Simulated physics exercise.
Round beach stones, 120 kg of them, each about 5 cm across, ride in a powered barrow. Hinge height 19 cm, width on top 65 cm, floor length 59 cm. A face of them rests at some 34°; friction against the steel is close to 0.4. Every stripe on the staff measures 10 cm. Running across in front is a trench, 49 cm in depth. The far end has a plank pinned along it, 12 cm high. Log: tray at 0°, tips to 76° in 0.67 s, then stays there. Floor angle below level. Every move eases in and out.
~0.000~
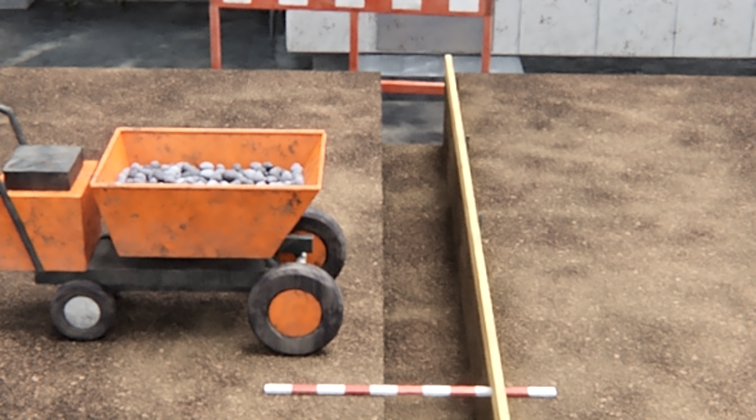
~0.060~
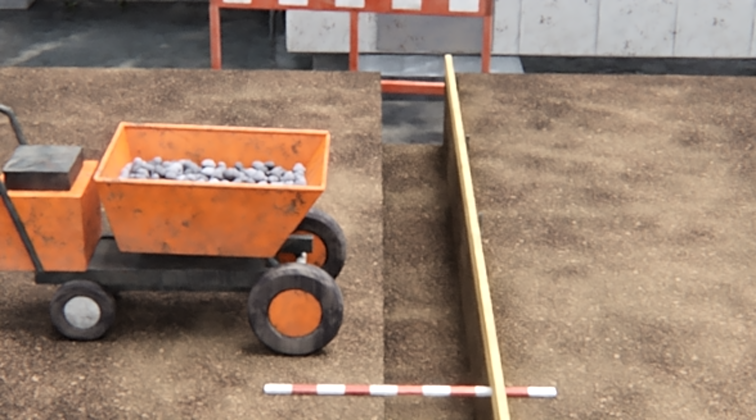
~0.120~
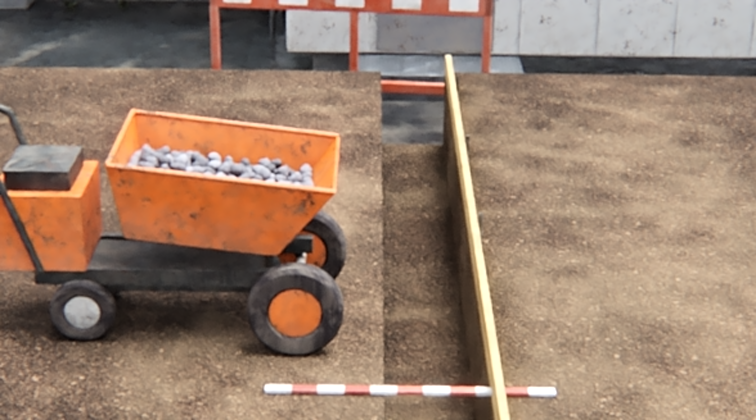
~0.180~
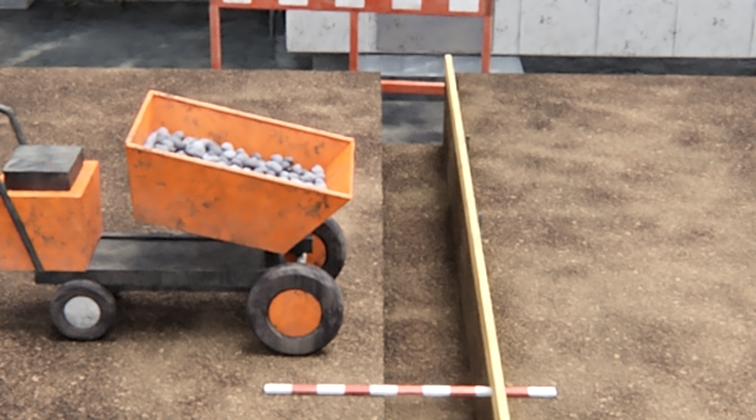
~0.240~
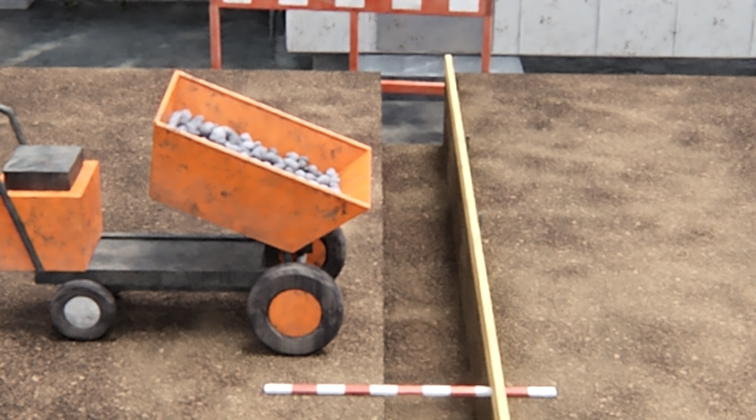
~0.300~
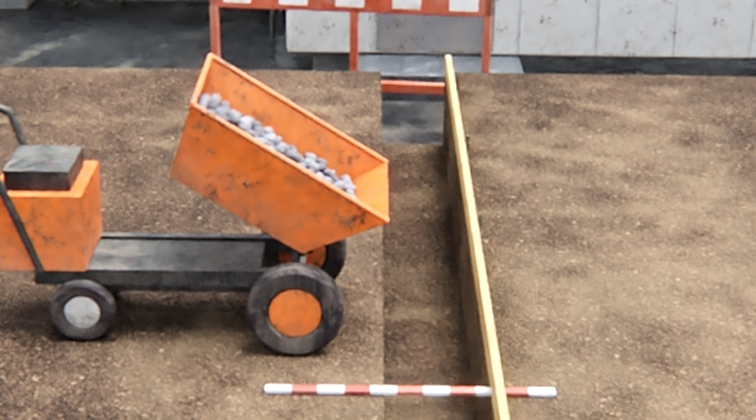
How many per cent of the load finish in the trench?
About 52 per cent.
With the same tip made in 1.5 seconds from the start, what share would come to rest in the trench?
About 75 percent, I'd say.
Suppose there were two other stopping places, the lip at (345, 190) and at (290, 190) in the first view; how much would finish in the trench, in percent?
Roughly 20 in a hundred from the first, 80 in a hundred from the second.
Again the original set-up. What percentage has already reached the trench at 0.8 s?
Something like 20 in a hundred.
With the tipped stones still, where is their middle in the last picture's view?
Somewhere around (473, 396) in the last picture.
After 0.5 s the floor is at 64°; 100 % in the tray; the foremost stones are at (399, 243).
After 0.8 s the floor is at 76°; 70 % in the tray, 19 % in the trench, 11 % past the trench; the foremost stones are at (519, 321).
After 1.1 s the floor is at 76°; 12 % in the tray, 39 % in the trench, 49 % past the trench; the foremost stones are at (725, 316).
After 3.1 s the floor is at 76°; 0 % in the tray, 52 % in the trench, 48 % past the trench; the foremost stones are past the picture's edge.
